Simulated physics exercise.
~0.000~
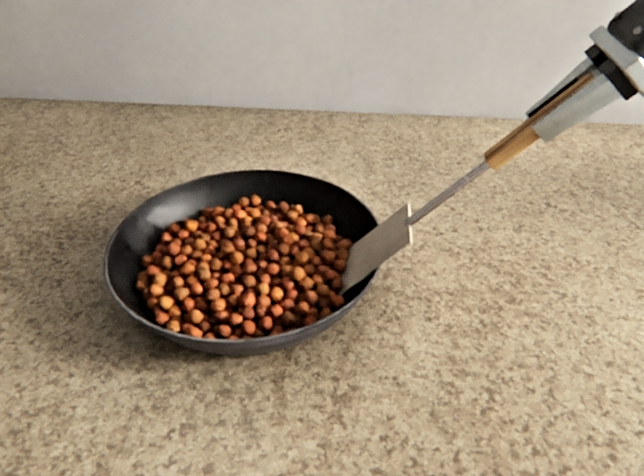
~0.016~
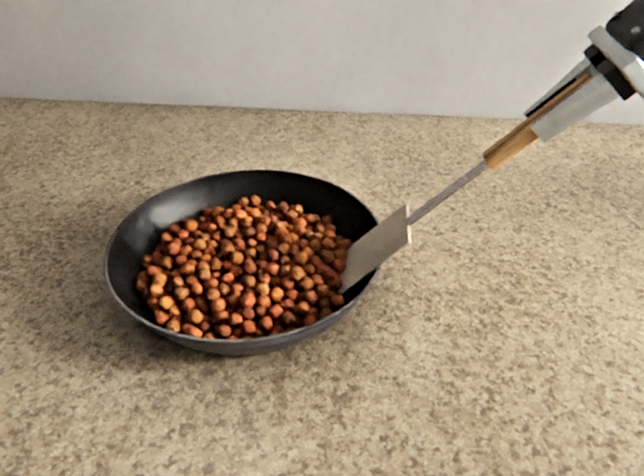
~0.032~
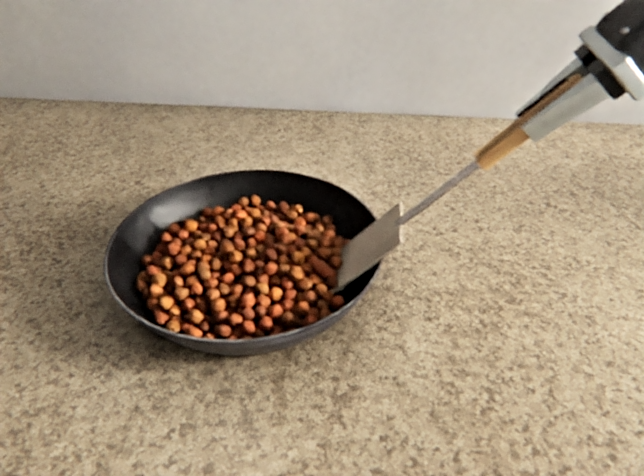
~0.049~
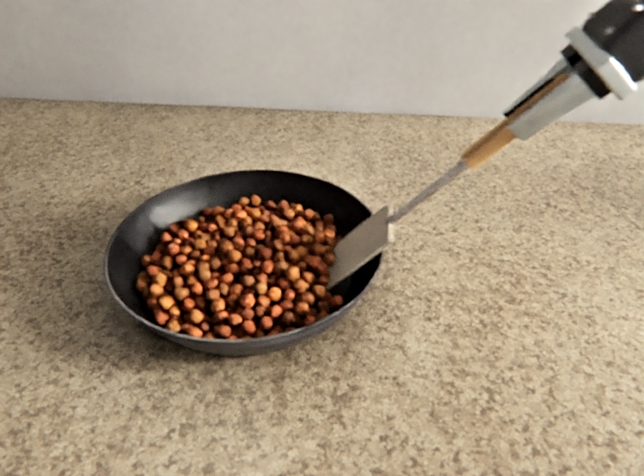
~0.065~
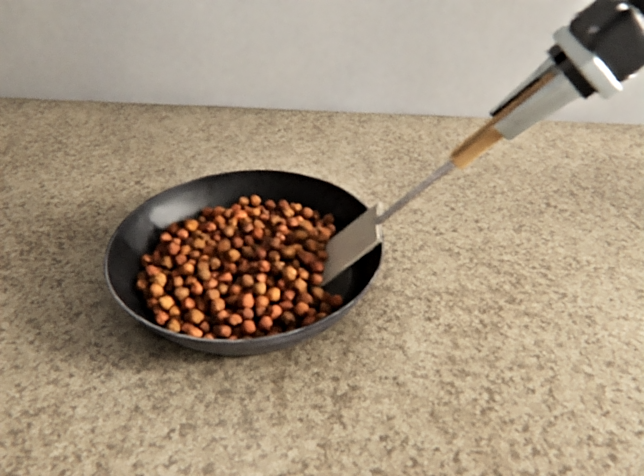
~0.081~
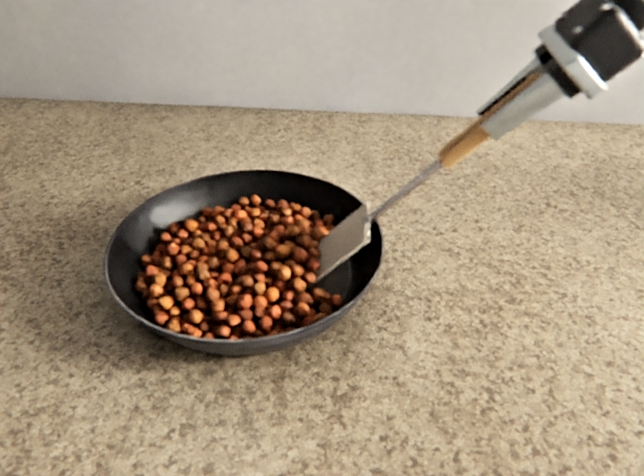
In a black frying pan, an arm-held paddle slides slowly left against the brown hazelnuts.
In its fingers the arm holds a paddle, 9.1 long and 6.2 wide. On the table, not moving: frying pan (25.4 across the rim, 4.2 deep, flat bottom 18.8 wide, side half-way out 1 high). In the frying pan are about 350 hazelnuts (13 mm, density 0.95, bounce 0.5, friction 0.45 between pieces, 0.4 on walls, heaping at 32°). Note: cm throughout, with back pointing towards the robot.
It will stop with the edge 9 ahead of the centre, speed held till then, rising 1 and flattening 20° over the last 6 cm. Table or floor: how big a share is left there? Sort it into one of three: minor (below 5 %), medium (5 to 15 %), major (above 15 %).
Minor, below 5 %.
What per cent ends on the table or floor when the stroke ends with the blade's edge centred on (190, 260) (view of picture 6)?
Something near 0 in a hundred.
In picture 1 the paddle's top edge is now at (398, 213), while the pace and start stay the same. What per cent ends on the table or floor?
0 percent or so.
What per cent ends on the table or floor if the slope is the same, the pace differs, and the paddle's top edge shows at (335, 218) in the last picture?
That share would be some 10 percent.
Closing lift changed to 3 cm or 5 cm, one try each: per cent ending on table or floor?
I'd put it near 5 in a hundred, then near 10 in a hundred.
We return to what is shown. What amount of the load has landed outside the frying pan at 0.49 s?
2 per cent.
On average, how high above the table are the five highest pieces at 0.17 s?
Around 5 cm above the table.
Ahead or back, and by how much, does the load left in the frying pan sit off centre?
Ahead of centre, roughly 3.0 centimetres.
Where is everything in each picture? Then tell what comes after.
The first frame shows paddle top edge at (410, 222), sloping 48°; upper third of the load around (249, 254), from x 145 to 345, top at y 200; 354 in the frying pan.
The second frame shows paddle top edge at (409, 222), sloping 48°; upper third of the load around (249, 254), from x 145 to 345, top at y 200.
The third frame shows paddle top edge at (402, 222), sloping 48°; upper third of the load around (250, 254), from x 145 to 345, top at y 200.
The fourth frame shows paddle top edge at (391, 221), sloping 48°; upper third of the load around (258, 254), from x 145 to 345, top at y 200.
The fifth frame shows paddle top edge at (380, 221), sloping 48°; upper third of the load around (257, 254), from x 140 to 345, top at y 200.
The sixth frame shows paddle top edge at (369, 220), sloping 48°; upper third of the load around (257, 253), from x 140 to 345, top at y 200; 354 in the frying pan.
By 0.17 s, sloping 48°, highest piece 5 above the table; 354 in the frying pan.
By 0.25 s, sloping 41°, highest piece 6 above the table; 354 in the frying pan.
By 0.49 s, sloping 28°, highest piece 6 above the table; 344 in the frying pan, 10 on the table or floor.
By 1.54 s, sloping 28°, highest piece 5 above the table; 344 in the frying pan, 10 on the table or floor.
Final count, 344 in the frying pan, 10 on the table or floor. That is 3 % on the table or floor.
